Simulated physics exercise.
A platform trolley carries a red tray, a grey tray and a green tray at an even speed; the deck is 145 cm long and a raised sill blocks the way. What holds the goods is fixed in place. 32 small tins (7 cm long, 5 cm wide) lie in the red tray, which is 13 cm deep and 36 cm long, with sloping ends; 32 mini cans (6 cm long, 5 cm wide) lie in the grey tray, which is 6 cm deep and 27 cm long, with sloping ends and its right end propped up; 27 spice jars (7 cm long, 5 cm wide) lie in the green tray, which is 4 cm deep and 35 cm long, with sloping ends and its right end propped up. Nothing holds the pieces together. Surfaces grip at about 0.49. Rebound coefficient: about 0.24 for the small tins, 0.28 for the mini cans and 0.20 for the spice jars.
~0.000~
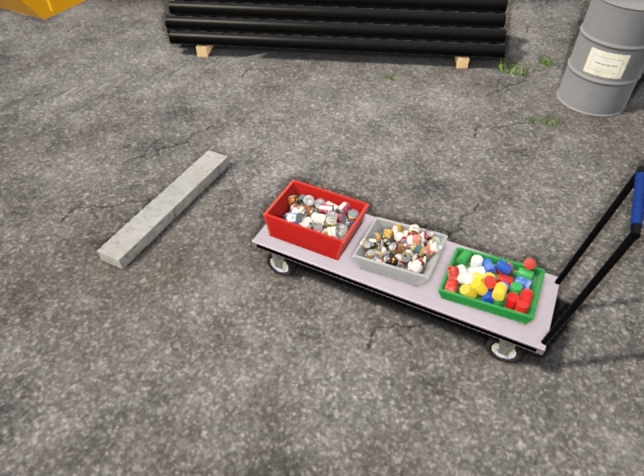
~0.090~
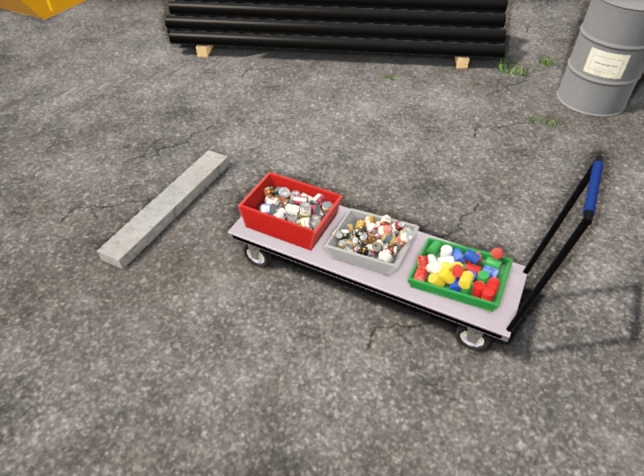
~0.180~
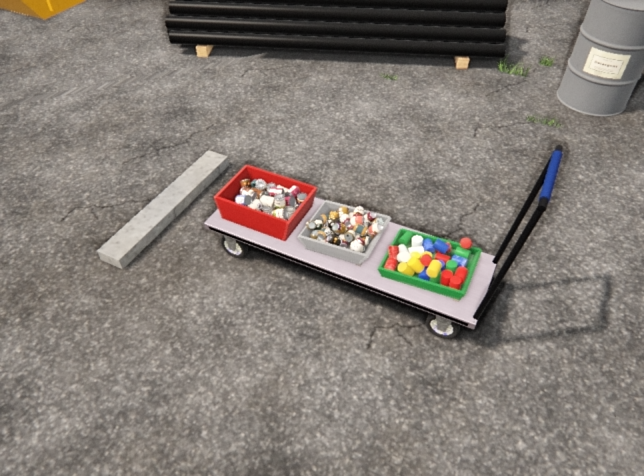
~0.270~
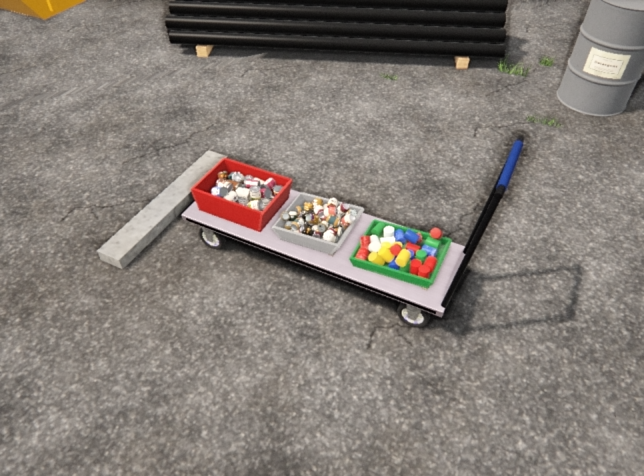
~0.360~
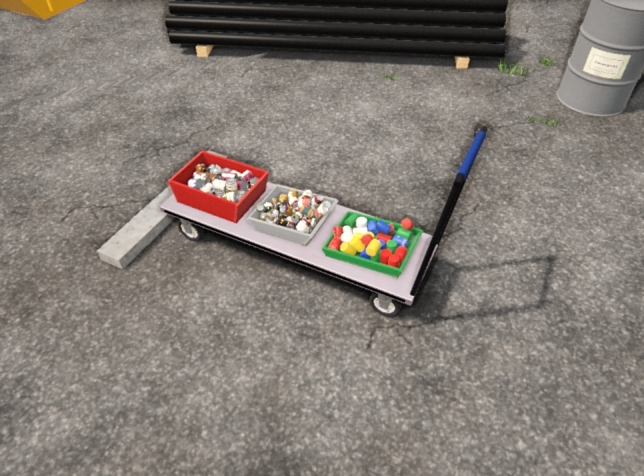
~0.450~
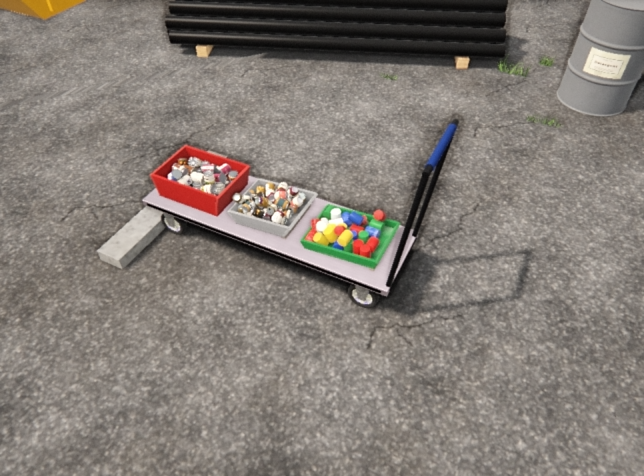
A platform trolley carrying red, grey and green trays of small items rolls left across rough asphalt, with no one seen pushing it, and its blue-gripped handle comes fully into view. It closes the gap to a pale raised sill, ending with its front end against it and the trays still full.
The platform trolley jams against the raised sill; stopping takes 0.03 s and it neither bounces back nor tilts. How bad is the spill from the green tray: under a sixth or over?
It sheds more than one in six of them.
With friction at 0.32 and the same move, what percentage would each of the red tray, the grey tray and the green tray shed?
Then red tray 0, grey tray 20, green tray 30 per cent.
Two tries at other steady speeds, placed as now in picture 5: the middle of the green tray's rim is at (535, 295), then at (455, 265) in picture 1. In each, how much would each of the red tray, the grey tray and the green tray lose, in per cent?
Red tray 0 then 0, grey tray 40 then 10, green tray 30 then 10 per cent.
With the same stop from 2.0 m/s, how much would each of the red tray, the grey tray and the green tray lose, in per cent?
In that case red tray 0, grey tray 30, green tray 30 per cent.
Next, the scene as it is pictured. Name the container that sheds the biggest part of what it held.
The green tray.
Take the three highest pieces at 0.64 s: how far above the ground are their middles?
Some 42 cm up.
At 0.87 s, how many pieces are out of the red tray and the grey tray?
About: Red tray 0, grey tray 5.
After 0.52 s, the red tray has all 32, the grey tray has all 32 and the green tray has all 27.
After 0.64 s, the red tray has all 32, the grey tray is down by 2 of 32 and the green tray is down by 6 of 27.
After 0.87 s, the red tray has all 32, the grey tray is down by 5 of 32 and the green tray is down by 7 of 27.
Outcome (at 1.37 s), the red tray has all 32, the grey tray is down by 6 of 32 and the green tray is down by 8 of 27. Asked share, 8 of 27, 30 per cent.
